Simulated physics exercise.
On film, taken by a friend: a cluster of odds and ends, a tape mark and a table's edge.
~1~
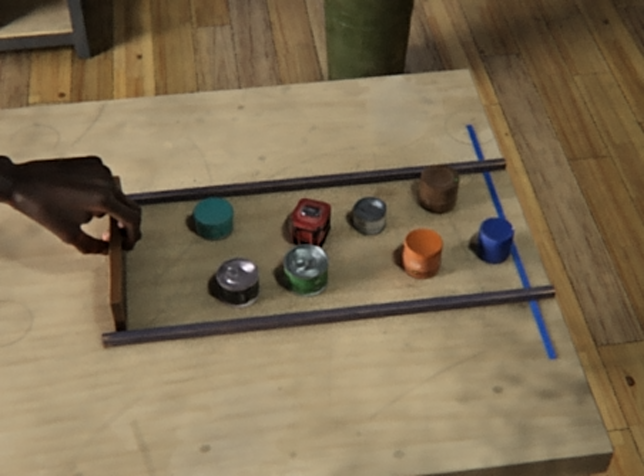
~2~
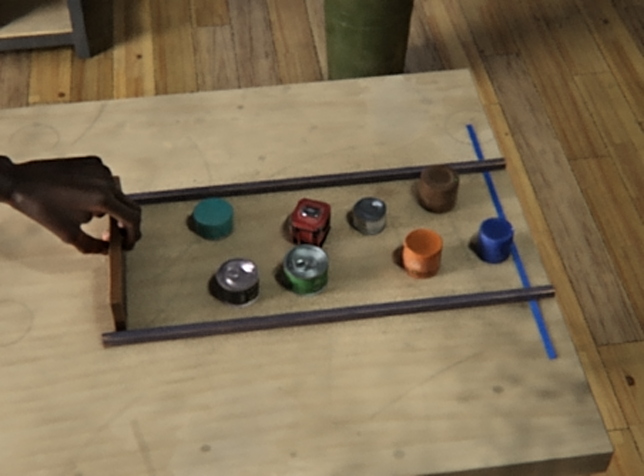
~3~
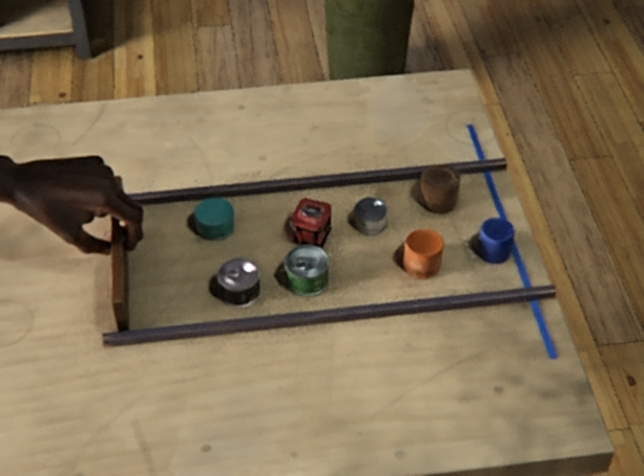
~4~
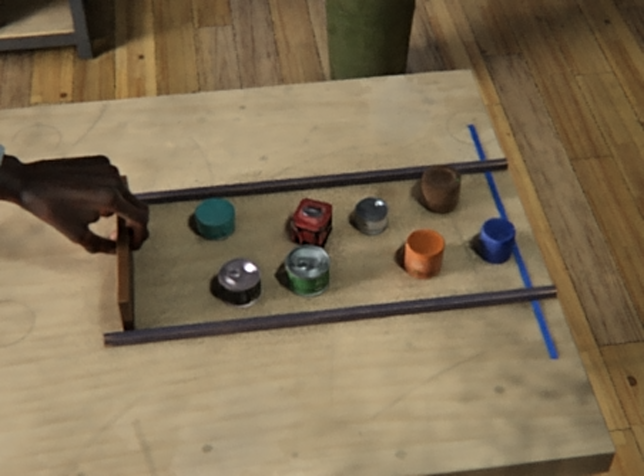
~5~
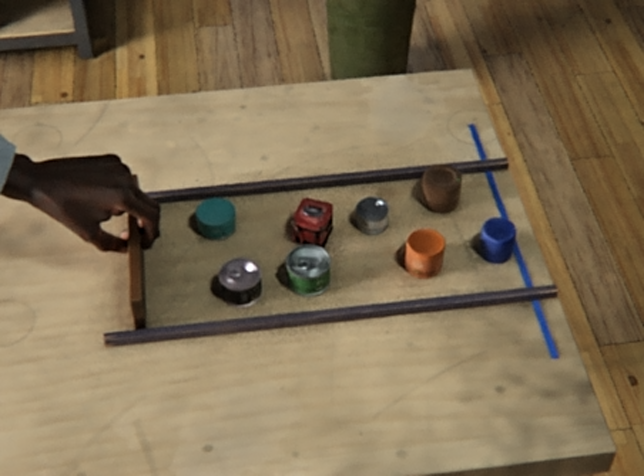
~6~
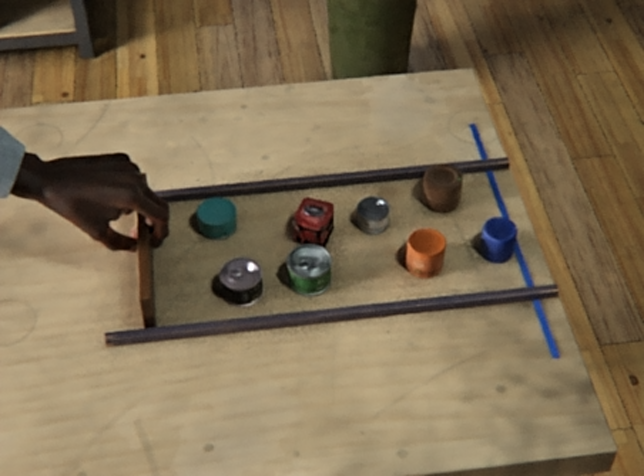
A hand slides a wooden board slightly right between two rails, toward several small containers.
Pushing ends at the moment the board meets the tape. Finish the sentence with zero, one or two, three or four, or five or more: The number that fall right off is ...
The number that fall right off is five or more.
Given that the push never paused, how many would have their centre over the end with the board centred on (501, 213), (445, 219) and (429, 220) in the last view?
Respectively 5, 1 and 1.
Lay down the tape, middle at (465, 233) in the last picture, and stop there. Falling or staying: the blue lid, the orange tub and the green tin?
In that case the blue lid slides off, the orange tub slides off and the green tin hangs on.
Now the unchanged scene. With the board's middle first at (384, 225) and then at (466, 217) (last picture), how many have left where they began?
The number moved is 8 and then 8.
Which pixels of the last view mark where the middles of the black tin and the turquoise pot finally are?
Final positions - black tin around (545, 258), turquoise pot around (514, 180).
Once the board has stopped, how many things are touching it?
In contact: 3.
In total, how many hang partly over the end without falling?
My count gives 3.
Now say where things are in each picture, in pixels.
In the first picture, blue lid (495, 241); brown lid (439, 189); orange tub (423, 254); board (118, 252); tape (507, 230).
In the second picture, brown lid (439, 189); board (118, 252).
In the third picture, orange tub (423, 254); red case (312, 223).
In the fourth picture, blue lid (497, 241); turquoise pot (216, 219).
In the fifth picture, brown lid (441, 189); green tin (309, 270).
In the sixth picture, blue lid (498, 240); brown lid (442, 188); orange tub (426, 253); board (146, 249); tape (510, 229).
Early on, none off yet; blue lid at rest near (498, 240); brown lid at rest near (442, 188); orange tub at rest near (426, 253).
A while later, none off yet; blue lid travelled about its own width near (532, 239); brown lid travelled a little near (455, 181); orange tub travelled well along near (501, 247).
Finally, the number that fall off is five or more; lost, green tin, white tin, orange tub, brown lid and blue lid.
